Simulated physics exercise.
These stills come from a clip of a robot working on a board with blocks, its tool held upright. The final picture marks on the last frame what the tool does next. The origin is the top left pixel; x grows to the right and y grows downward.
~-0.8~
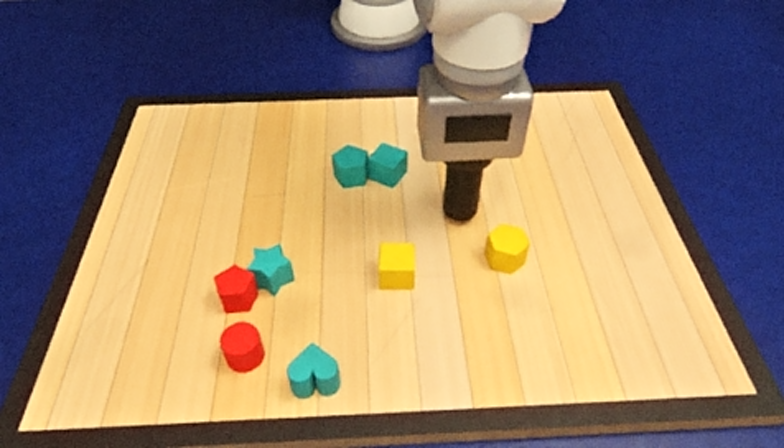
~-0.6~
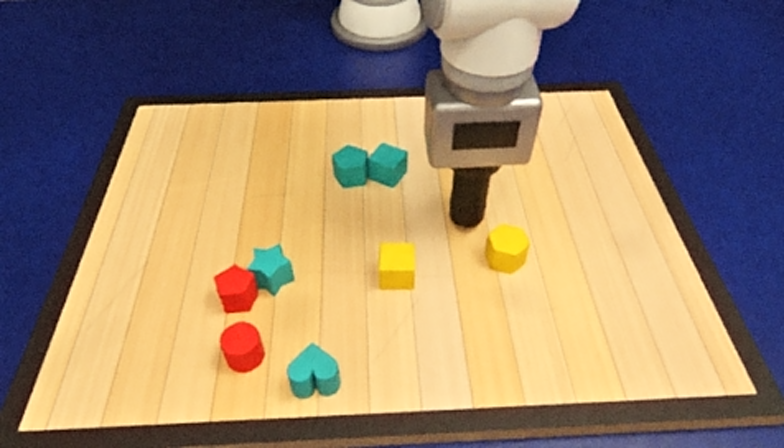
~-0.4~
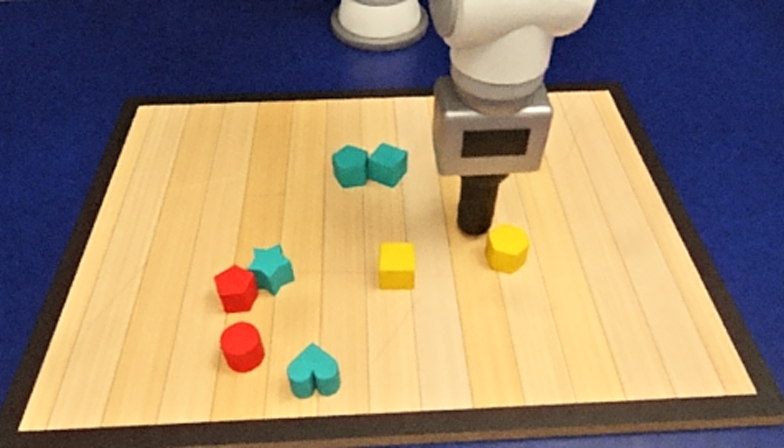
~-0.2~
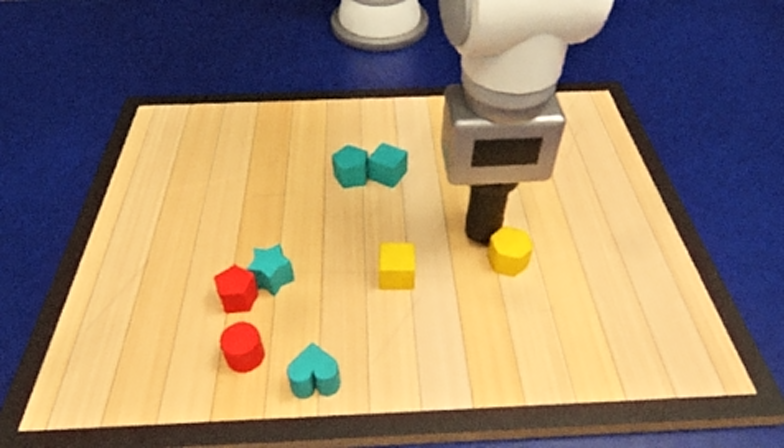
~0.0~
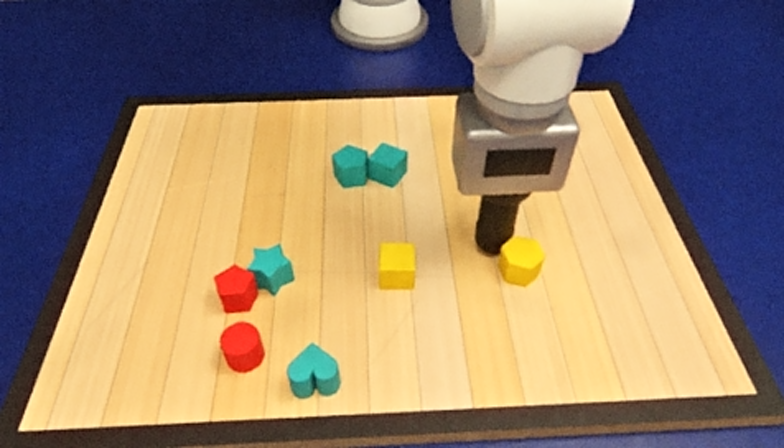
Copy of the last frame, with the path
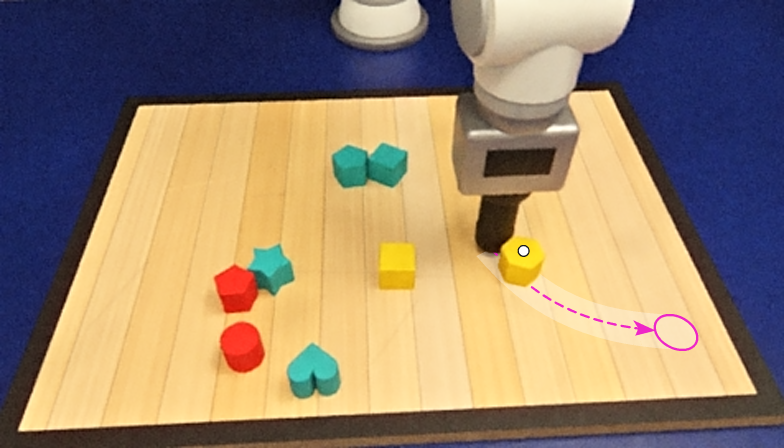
The robot arm moves down and right, nudging the yellow six-sided block slightly the same way.
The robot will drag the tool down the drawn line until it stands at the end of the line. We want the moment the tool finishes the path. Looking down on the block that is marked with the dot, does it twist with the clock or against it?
My answer: Clockwise.
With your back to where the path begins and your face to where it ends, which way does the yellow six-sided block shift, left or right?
The answer is right: Facing from the path's start to its end, that's where the yellow six-sided block shifts.
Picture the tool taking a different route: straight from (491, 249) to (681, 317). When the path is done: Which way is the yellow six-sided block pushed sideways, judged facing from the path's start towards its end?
Well, taking the path from its start to its end as straight ahead, the yellow six-sided block moves to the right.
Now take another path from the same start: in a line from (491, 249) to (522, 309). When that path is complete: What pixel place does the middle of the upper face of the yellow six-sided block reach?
Answer: (569, 290).
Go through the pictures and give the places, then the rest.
In the first frame, tool tip at (460, 210); block tops, yellow six-sided block at (509, 238).
In the second frame, tool at (467, 216); blocks unchanged.
In the third frame, tool at (474, 223); blocks unchanged.
In the fourth frame, tool at (483, 231); yellow six-sided block at (512, 241).
In the fifth frame, tool at (493, 241); yellow six-sided block at (524, 251).
Path on the board, from (491, 249) over (537, 291) and (602, 321) to (676, 332); the dot is on the yellow six-sided block.
On the path given first. One third of the way, tool at (541, 284); yellow six-sided block at (578, 297).
Two thirds of the way, tool at (606, 314); yellow six-sided block at (636, 337), turned 35° clockwise.
At the end, tool at (681, 324); yellow six-sided block at (646, 345), turned 50° clockwise.
